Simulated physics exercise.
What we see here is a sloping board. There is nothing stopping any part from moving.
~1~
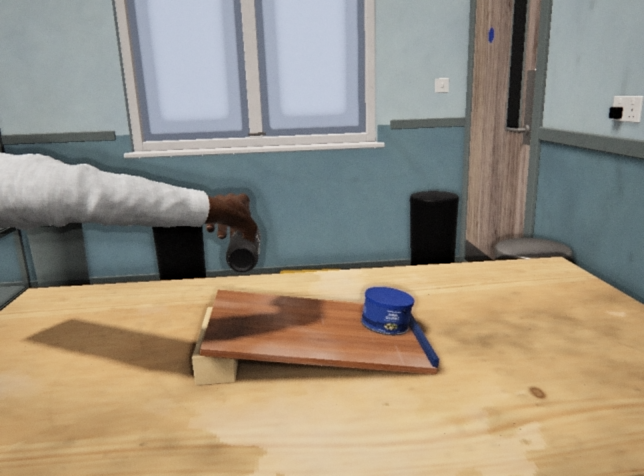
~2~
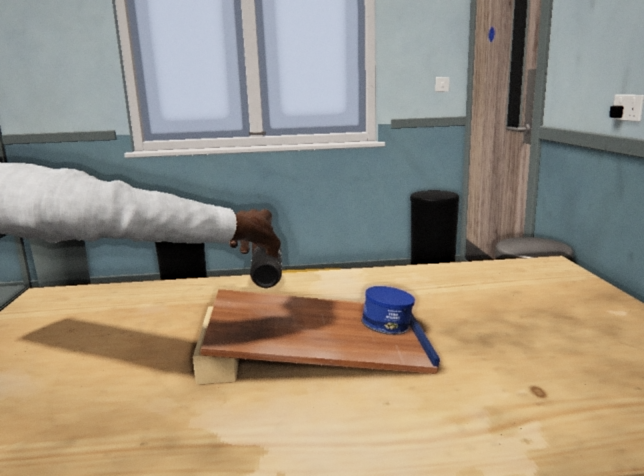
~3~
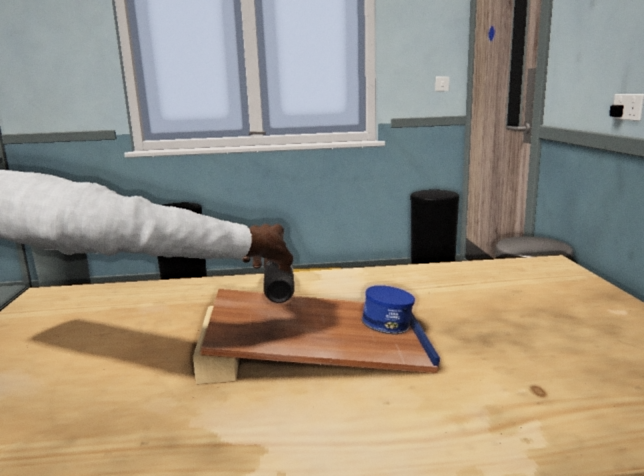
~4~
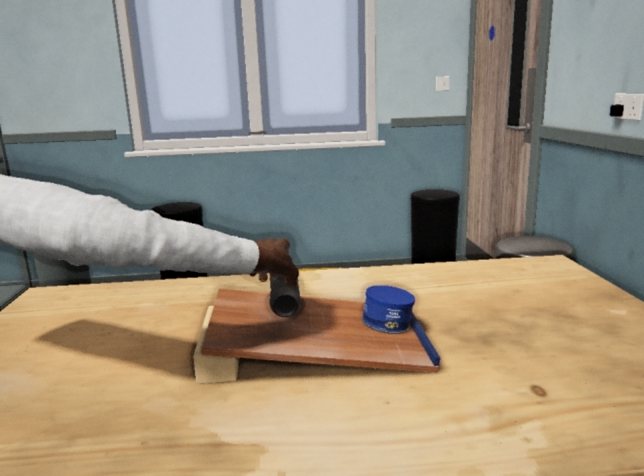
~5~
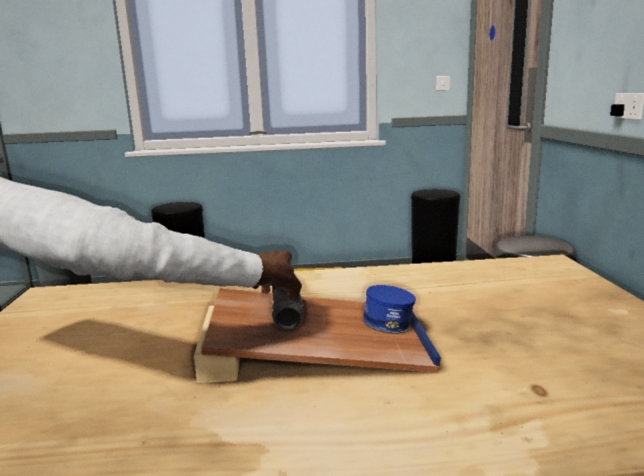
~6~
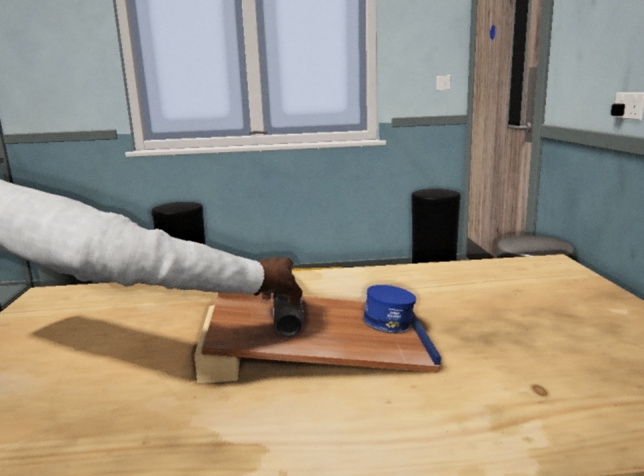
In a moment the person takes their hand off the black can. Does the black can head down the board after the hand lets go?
I think it is carried lower by the slope.
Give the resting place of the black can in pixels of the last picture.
Roughly (357, 313).
Then, 0.40 s later than the last frame, black can moved about its own width near (310, 308).
Then, 0.50 s later than the last frame, black can moved about its own width near (327, 310).
Then, 0.60 s later than the last frame, black can moved well along near (348, 312).
When it is over, moved from the start, black can; blue tub as before. End places, in pixels of the last picture, black can near (357, 313). The black can runs down the board.
